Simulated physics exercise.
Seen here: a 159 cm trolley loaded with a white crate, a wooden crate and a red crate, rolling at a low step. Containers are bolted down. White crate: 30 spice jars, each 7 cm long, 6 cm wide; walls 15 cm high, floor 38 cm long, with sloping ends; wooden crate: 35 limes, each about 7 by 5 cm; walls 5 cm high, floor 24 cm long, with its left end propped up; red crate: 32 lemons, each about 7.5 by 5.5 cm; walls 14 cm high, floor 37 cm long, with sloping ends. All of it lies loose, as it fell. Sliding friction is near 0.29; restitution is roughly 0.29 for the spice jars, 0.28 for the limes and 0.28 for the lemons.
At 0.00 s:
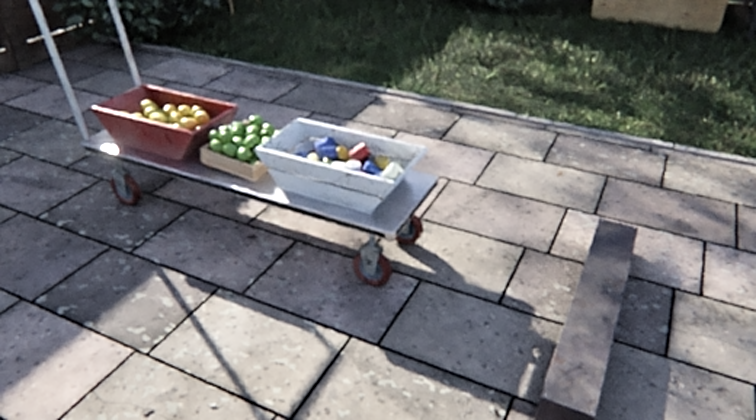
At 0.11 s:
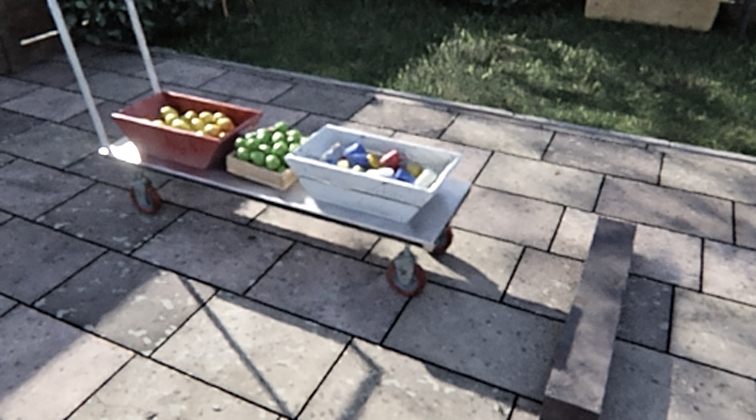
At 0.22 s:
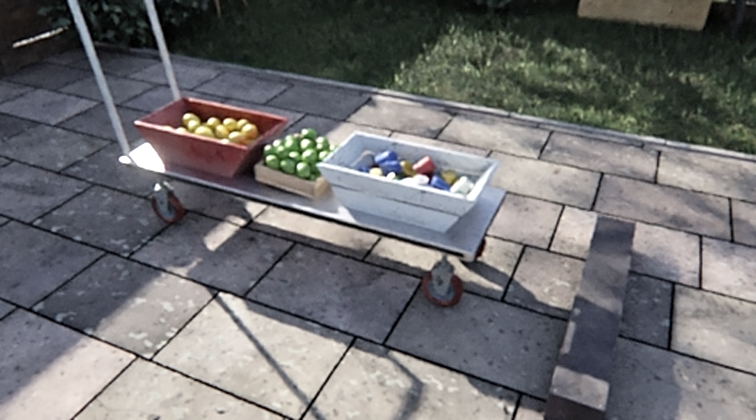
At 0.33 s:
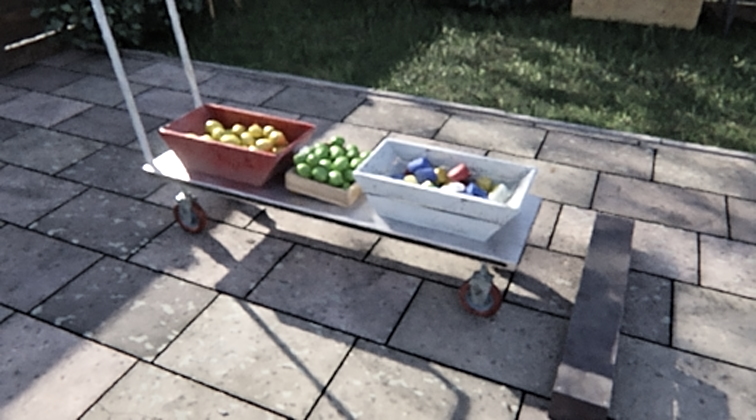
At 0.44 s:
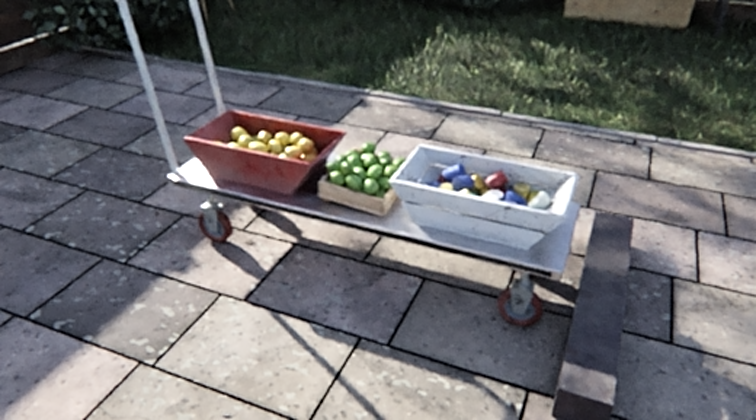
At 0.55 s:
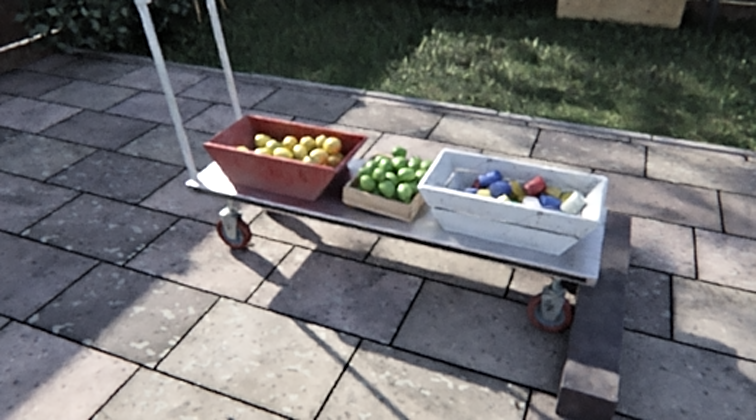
The clip shows a flat trolley carrying a red crate of yellow fruit, a small wooden crate of green fruit and a white crate of small multicoloured containers, rolling right across paving until its right end reaches a dark beam.
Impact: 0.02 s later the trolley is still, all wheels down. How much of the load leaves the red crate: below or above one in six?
Fewer than one in six of the lemons leave the red crate.
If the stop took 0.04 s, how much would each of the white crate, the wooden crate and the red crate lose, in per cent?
Then white crate 0, wooden crate 30, red crate 0 per cent.
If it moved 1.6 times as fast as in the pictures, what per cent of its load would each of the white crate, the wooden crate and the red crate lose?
Then white crate 10, wooden crate 30, red crate 10 per cent.
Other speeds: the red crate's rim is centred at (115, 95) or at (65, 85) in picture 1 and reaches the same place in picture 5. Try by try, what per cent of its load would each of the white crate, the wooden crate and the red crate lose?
White crate 10 then 10, wooden crate 30 then 50, red crate 10 then 20 per cent.
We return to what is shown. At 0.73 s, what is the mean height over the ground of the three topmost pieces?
Roughly 46 cm.
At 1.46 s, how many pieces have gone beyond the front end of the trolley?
Roughly 0.
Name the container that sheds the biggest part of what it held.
It is the wooden crate.
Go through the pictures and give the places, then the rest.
In the first frame (we follow the rim corner now nearest the camera; the camera moves round a little), red crate at (191, 132); white crate at (393, 182); 67 cm still to roll; nothing out yet.
Red crate at (218, 140); white crate at (432, 191); 53 cm still to roll, in the second frame.
Red crate at (246, 148); white crate at (474, 200); 39 cm still to roll, in the third frame.
Red crate at (277, 156); white crate at (517, 208); 24 cm still to roll, in the fourth frame.
Red crate at (310, 164); white crate at (563, 216); 10 cm still to roll, in the fifth frame.
Red crate at (335, 169); white crate at (598, 221); stopped; nothing out yet, in the sixth frame.
After 0.61 s, 0 of 30 out of the white crate, 4 of 35 out of the wooden crate and 0 of 32 out of the red crate.
After 0.73 s, 0 of 30 out of the white crate, 8 of 35 out of the wooden crate and 0 of 32 out of the red crate.
After 0.96 s, 0 of 30 out of the white crate, 10 of 35 out of the wooden crate and 0 of 32 out of the red crate.
Outcome (at 1.46 s), 0 of 30 out of the white crate, 10 of 35 out of the wooden crate and 0 of 32 out of the red crate. Asked share, 0 of 32, 0 per cent.
